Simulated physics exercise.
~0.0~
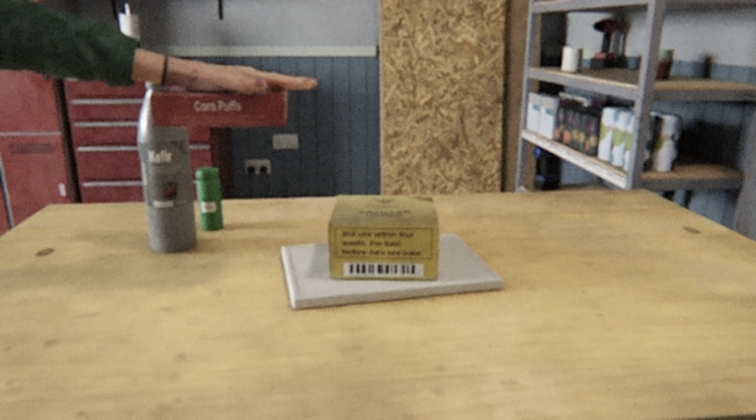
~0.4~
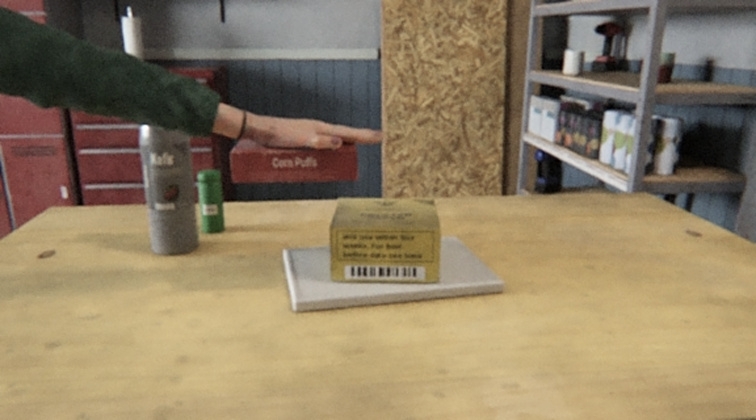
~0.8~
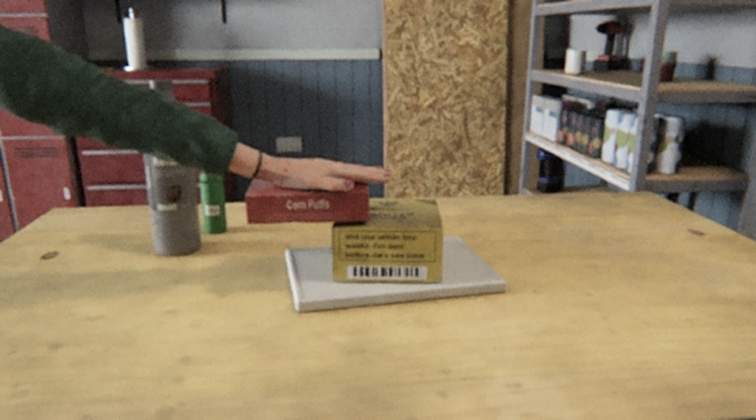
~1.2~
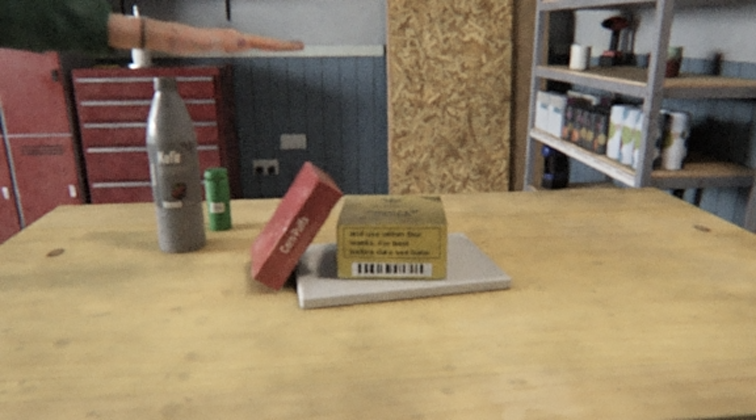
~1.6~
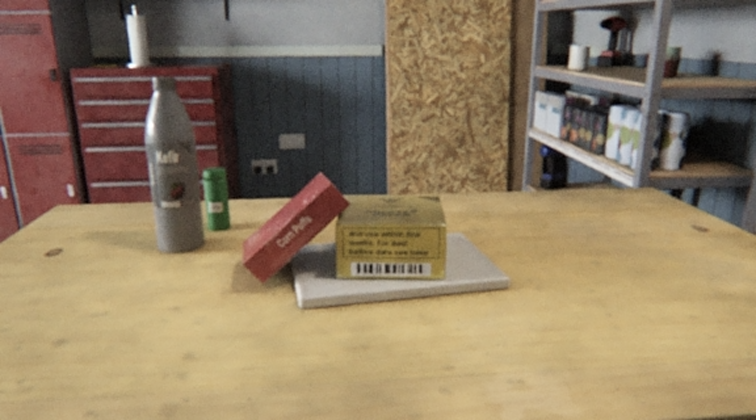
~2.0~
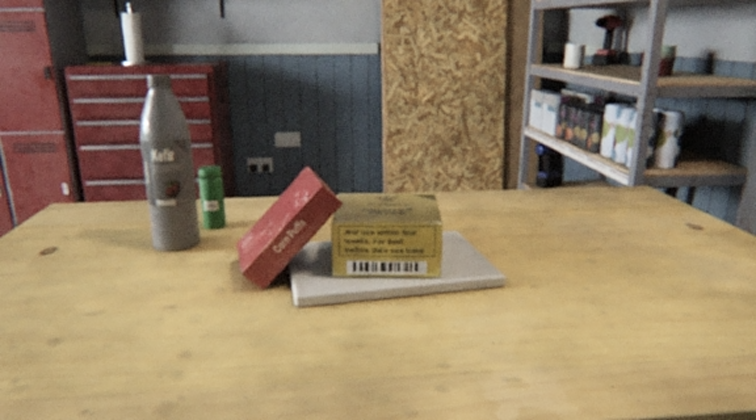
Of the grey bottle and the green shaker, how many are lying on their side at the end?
None of them are lying down. Both the grey bottle and the green shaker still stand upright at the end.
